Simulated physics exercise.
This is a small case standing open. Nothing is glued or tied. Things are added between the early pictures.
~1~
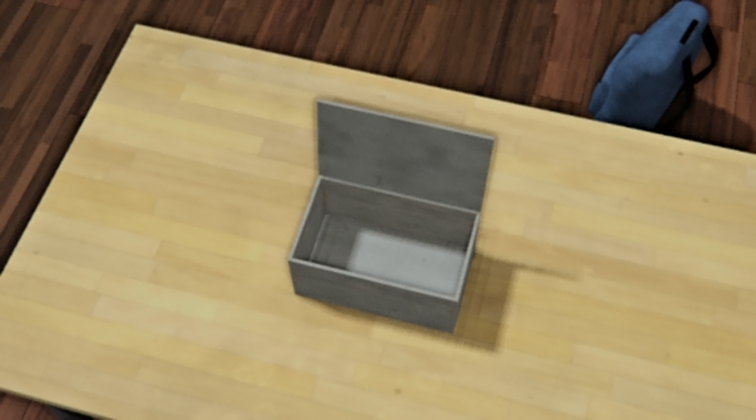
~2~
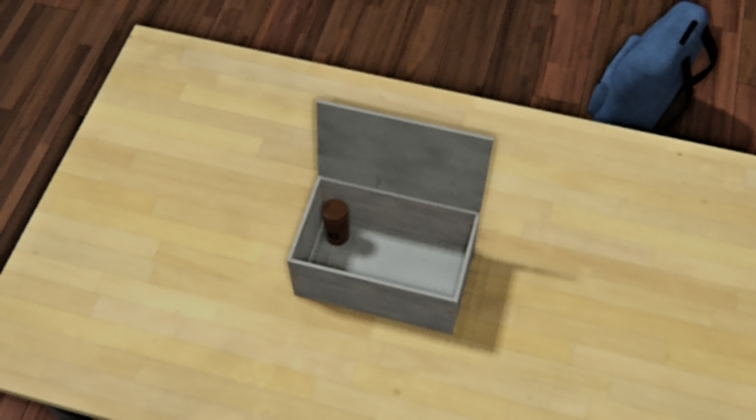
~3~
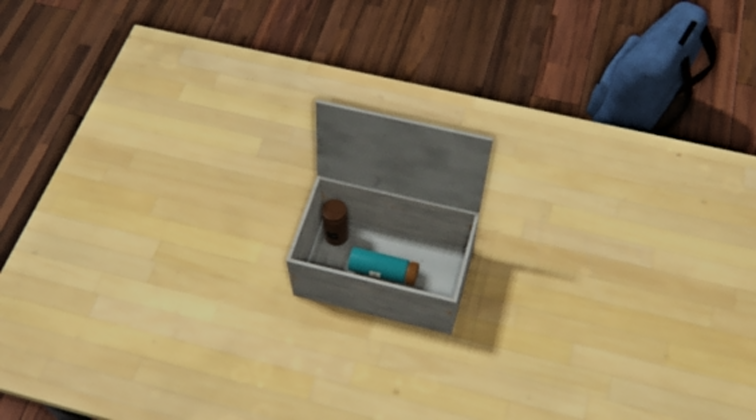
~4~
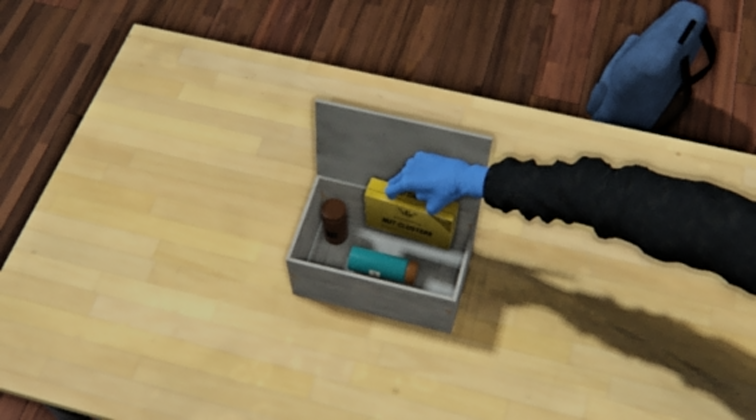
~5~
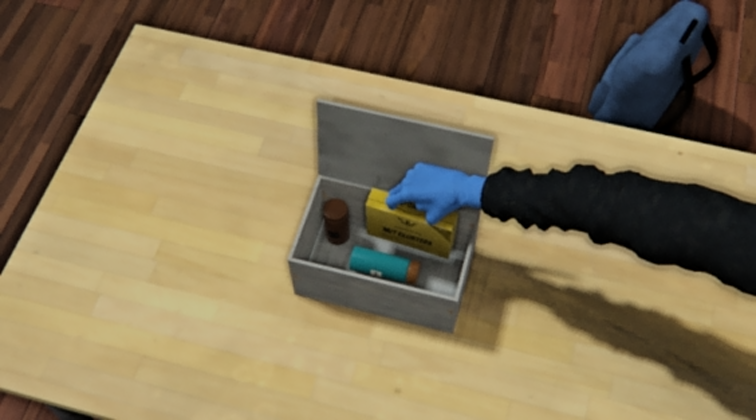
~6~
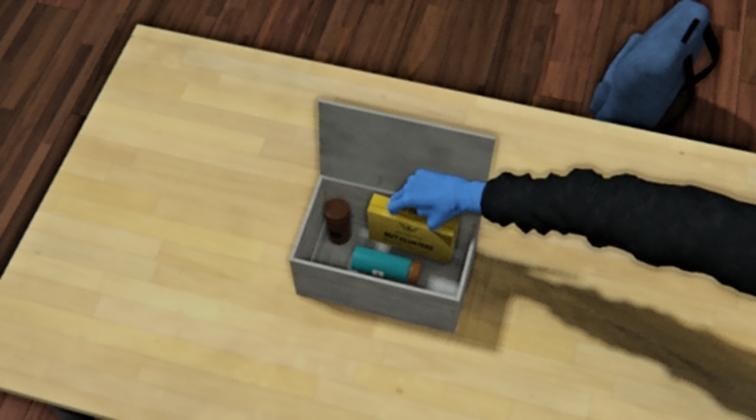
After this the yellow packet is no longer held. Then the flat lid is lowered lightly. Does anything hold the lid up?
Outcome: The lid shuts flat.
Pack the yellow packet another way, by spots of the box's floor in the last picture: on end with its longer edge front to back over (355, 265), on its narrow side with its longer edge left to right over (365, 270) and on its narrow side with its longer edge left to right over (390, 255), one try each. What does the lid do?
First, it stays ajar; second, it shuts flat; third, it closes.
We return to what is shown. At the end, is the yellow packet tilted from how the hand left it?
It stays as placed.
Then, 1.10 s later than the last frame, lid starting down; yellow packet moved a little near (412, 242).
Then, 1.80 s later than the last frame, lid 46° above the rim; yellow packet moved a little near (412, 242).
Then, 2.30 s later than the last frame, lid 6° above the rim; yellow packet moved a little near (412, 242).
When it is over, lid shut; moved from the start, yellow packet; the other 2 as before. End places, in pixels of the last picture, yellow packet near (412, 242).
